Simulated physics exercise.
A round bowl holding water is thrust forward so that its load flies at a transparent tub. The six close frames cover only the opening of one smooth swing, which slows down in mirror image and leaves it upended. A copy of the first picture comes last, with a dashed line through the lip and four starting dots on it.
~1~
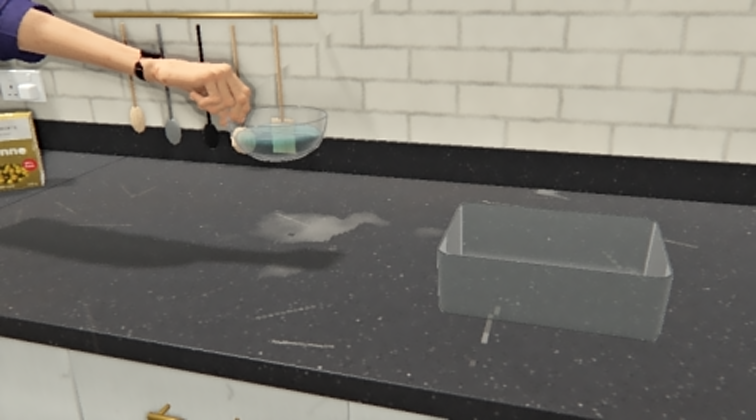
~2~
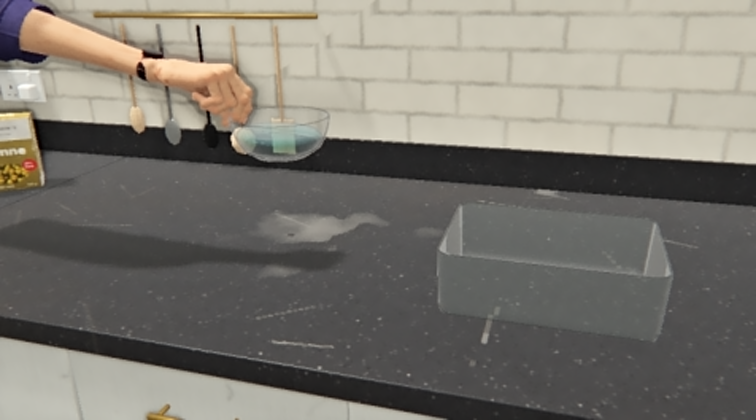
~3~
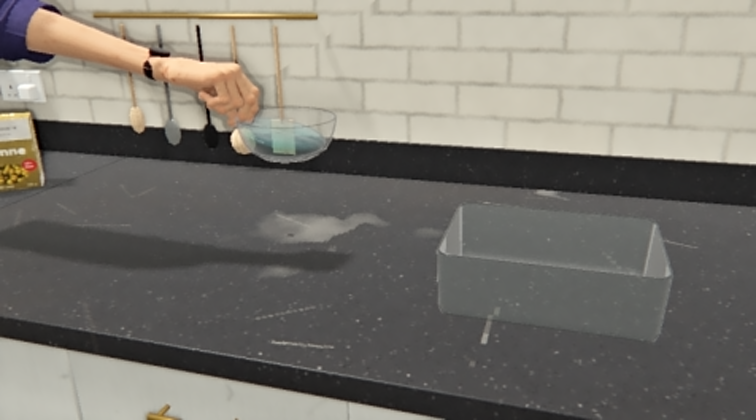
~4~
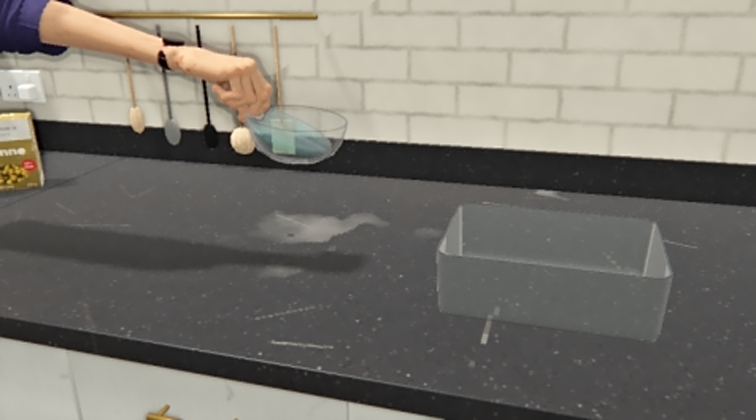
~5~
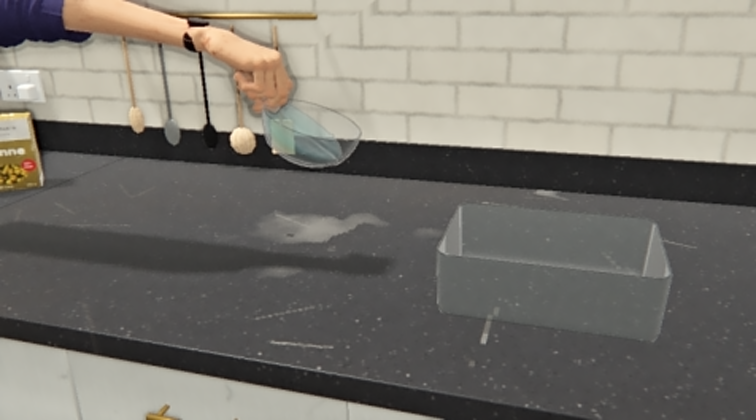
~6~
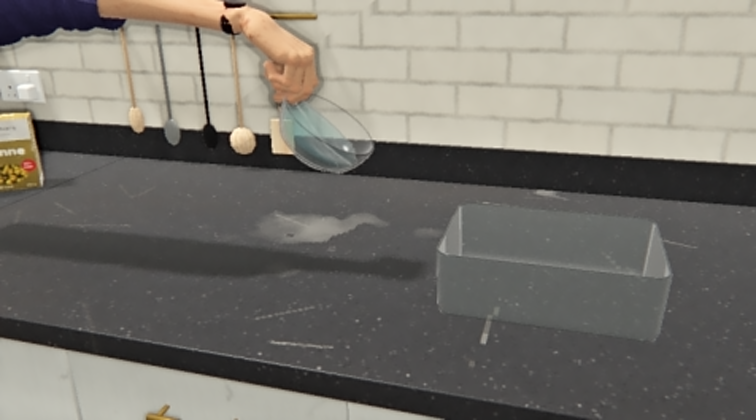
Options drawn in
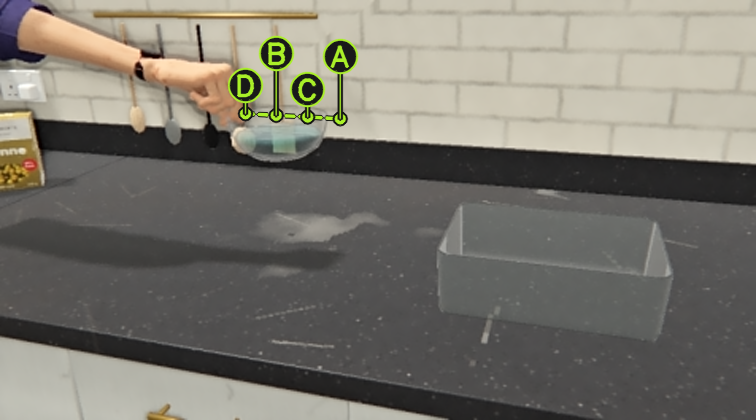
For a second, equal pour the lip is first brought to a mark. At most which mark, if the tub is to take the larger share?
The answer is place A.
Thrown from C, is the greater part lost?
Yes, that goes wrong.
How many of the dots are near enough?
One of them.
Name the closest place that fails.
Place C.
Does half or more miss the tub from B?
Yes.
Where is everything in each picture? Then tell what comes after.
Upright, lip at (322, 117); tub from (439, 309) to (659, 339); nothing has left yet.
Upright, lip at (324, 118); nothing has left yet.
Upright, lip at (331, 119); nothing has left yet.
Tipped about 7°, lip at (343, 125); nothing has left yet.
Tipped about 19°, lip at (357, 137); water is over the rim, down to (276, 103).
Tipped about 34°, lip at (370, 151); nothing has left yet.
On the marked copy, A at (340, 118); B at (276, 115); C at (307, 117); D at (245, 113).
If A is chosen, about 68 % lands in the tub, 24 % falls short and 8 % goes beside or beyond.
If B is chosen, about 0 % lands in the tub, 97 % falls short and 3 % goes beside or beyond.
If C is chosen, about 19 % lands in the tub, 78 % falls short and 4 % goes beside or beyond.
If D is chosen, about 0 % lands in the tub, 100 % falls short.
